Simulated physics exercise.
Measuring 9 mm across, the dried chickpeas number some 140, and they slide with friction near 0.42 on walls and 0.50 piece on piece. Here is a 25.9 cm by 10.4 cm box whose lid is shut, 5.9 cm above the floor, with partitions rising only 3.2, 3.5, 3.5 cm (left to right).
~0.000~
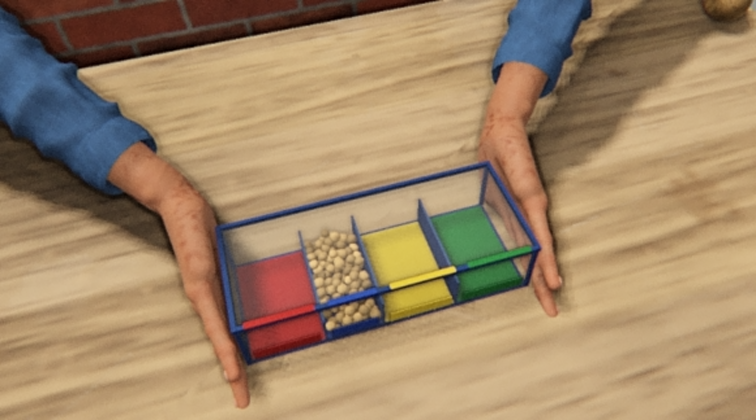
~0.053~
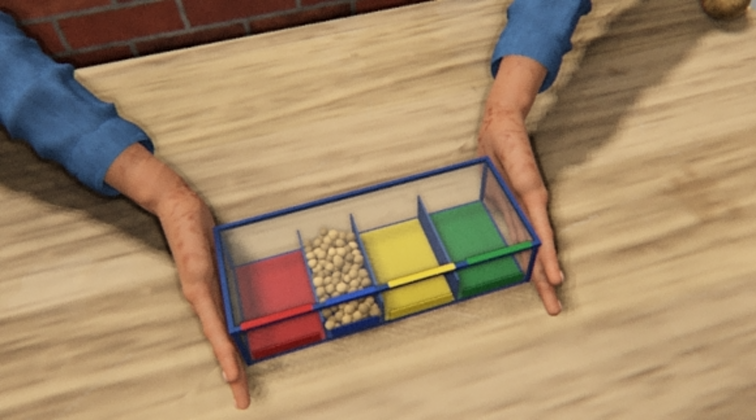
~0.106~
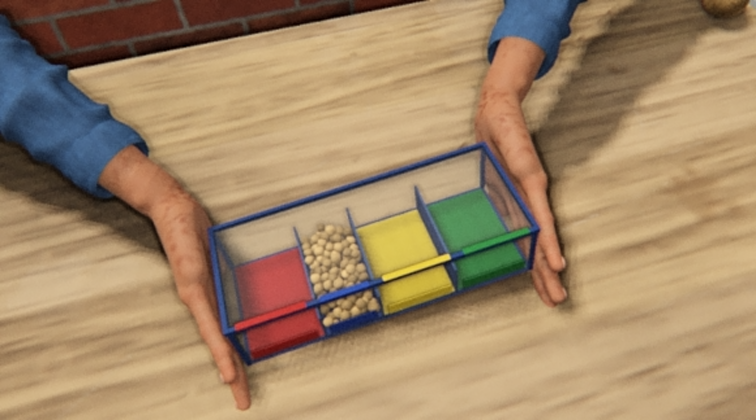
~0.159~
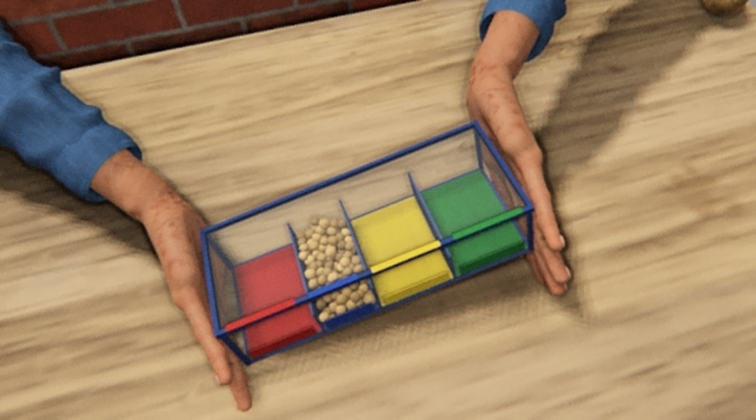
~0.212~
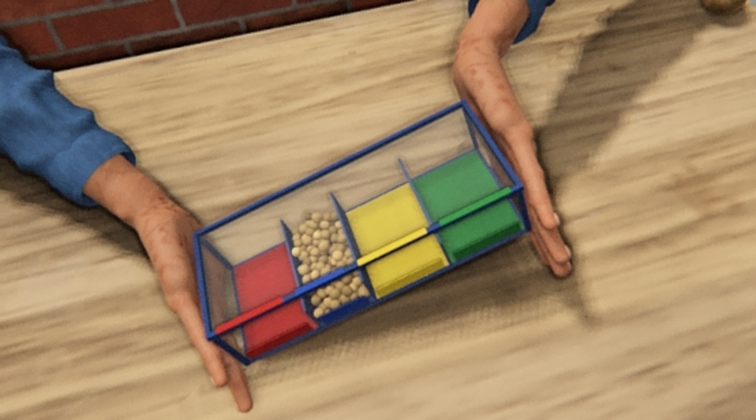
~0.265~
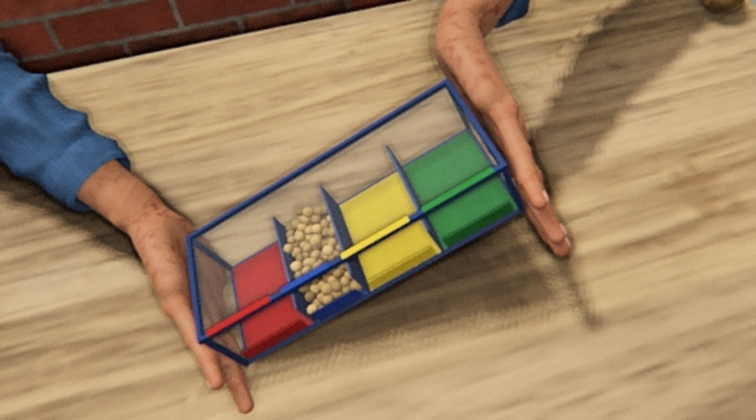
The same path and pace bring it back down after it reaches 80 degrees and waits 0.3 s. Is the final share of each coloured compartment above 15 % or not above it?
Red: It'll probably finish past fifteen percent of the pieces; blue: It'll probably finish past fifteen percent of the pieces; green: It'll probably finish at or short of fifteen percent of the pieces; yellow: It'll probably finish at or short of fifteen percent of the pieces.
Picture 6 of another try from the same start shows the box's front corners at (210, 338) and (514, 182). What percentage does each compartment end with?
Red 15 %; blue 80 %; green 0 %; yellow 0 %.
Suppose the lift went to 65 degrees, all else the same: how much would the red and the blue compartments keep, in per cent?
Result - red at 5 percent, blue at 95 percent.
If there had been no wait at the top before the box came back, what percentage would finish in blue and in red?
That would leave blue with 70 percent and red with 30 percent.
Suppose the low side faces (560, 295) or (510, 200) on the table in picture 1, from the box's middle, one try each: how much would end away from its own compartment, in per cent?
Roughly 35 % for the first direction, roughly 30 % for the second.
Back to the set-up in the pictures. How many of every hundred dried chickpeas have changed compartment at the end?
Near 30 per cent, all told.
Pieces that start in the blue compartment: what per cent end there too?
70 per cent, roughly.
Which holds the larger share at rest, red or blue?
The blue compartment.
After 1.00 s, tilt 80 degrees; red 25 %, blue 75 %.
After 1.50 s, tilt 41 degrees; red 30 %, blue 70 %.
After 2.06 s, tilt 0 degrees; red 30 %, blue 70 %.
At rest (2.5 s), red 30 %, blue 70 %, green 0 %, yellow 0 %.
